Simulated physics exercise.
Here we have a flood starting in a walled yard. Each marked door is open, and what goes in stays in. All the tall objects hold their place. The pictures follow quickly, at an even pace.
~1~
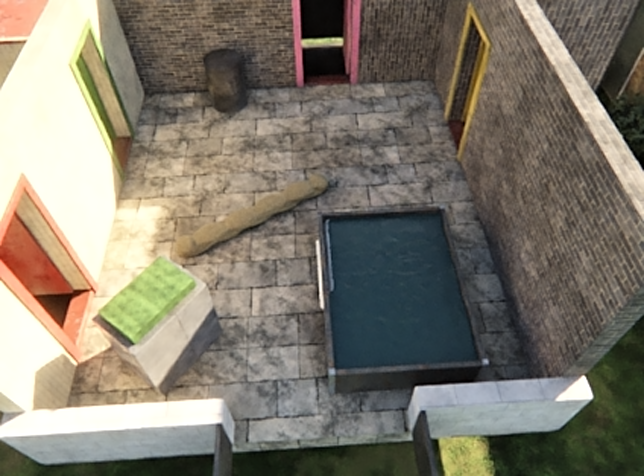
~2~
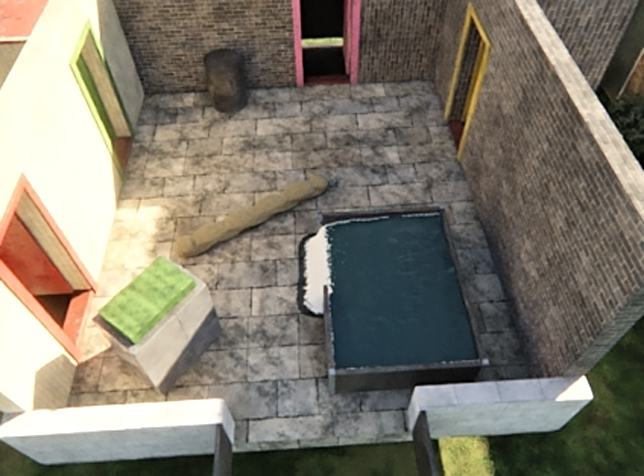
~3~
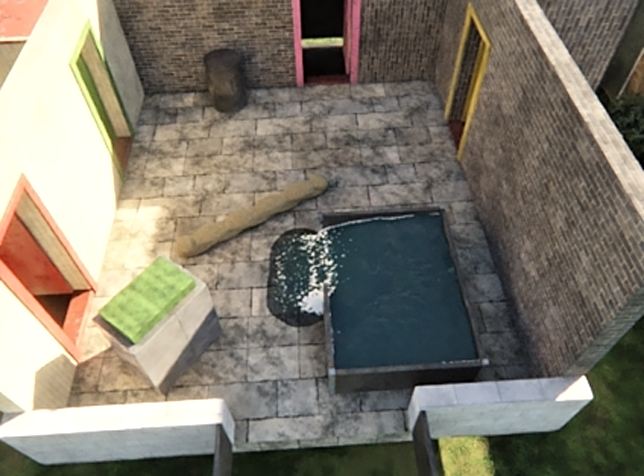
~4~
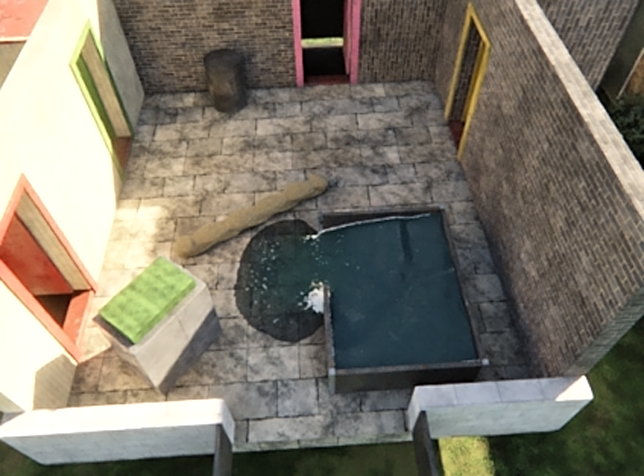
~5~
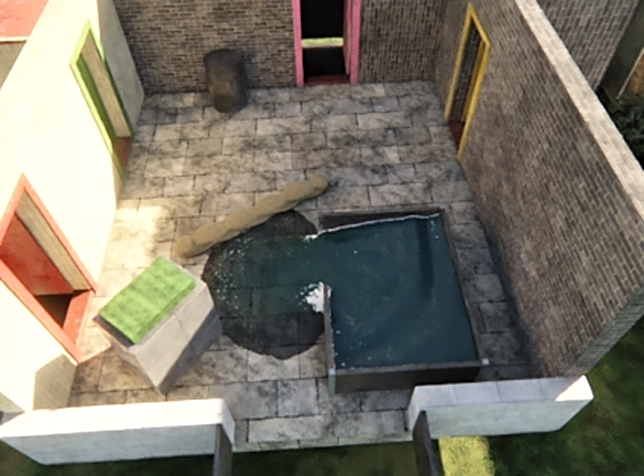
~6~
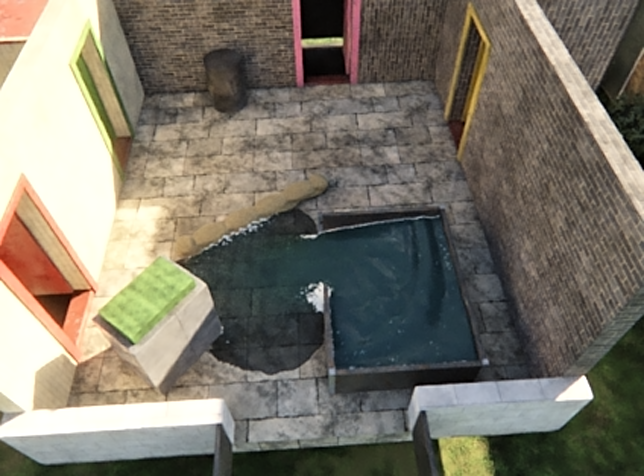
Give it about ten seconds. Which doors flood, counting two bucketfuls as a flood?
The pink door admits no more than that; the green door admits no more than that; the red door lets in a lot; the yellow door admits no more than that.
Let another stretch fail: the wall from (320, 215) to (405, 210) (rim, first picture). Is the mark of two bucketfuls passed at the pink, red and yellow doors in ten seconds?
In short: The pink one takes more; the red one takes less; the yellow one goes over.
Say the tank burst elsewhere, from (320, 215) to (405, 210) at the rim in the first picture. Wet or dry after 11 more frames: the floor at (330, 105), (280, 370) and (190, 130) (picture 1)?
As listed: Under water, clear, free of water.
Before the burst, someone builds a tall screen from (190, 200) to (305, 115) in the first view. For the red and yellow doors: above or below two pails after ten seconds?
In short: The red door floods; the yellow door lets less in.
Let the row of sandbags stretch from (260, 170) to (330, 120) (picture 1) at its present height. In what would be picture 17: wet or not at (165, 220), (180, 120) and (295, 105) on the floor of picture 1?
In that order: Under water, clear, no water.
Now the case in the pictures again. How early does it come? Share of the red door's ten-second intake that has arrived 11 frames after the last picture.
Some 20 per cent.
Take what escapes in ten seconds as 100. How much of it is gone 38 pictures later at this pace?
I make it 60 per cent.
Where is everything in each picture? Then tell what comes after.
The open tank at (393, 284) is whole and still, in the first picture.
The front is at (312, 312), out from the gap at (325, 265), in the second picture.
Water pours out at (325, 266) and has run to (275, 306), in the third picture.
Water pours out at (325, 266) and has run to (244, 304), in the fourth picture.
The front is at a hidden place, out from the gap at (325, 267), in the fifth picture.
The front is at a hidden place, out from the gap at (325, 266), in the sixth picture.
A moment on, water covers 15 % of the floor; the pink door not reached, the green door not reached, the red door wet at the sill, nothing in, the yellow door not reached.
Next, water covers 30 % of the floor; the pink door not reached, the green door not reached, the red door over two buckets in, the yellow door not reached.
Then, water covers 40 % of the floor; the pink door not reached, the green door wet at the sill, nothing in, the red door far over two buckets in, the yellow door not reached.
Later, water covers 65 % of the floor; the pink door not reached, the green door wet at the sill, nothing in, the red door far over two buckets in, the yellow door wet at the sill, nothing in.
In the end, water covers 90 % of the floor; the pink door wet at the sill, nothing in, the green door wet at the sill, nothing in, the red door far over two buckets in, the yellow door wet at the sill, nothing in.
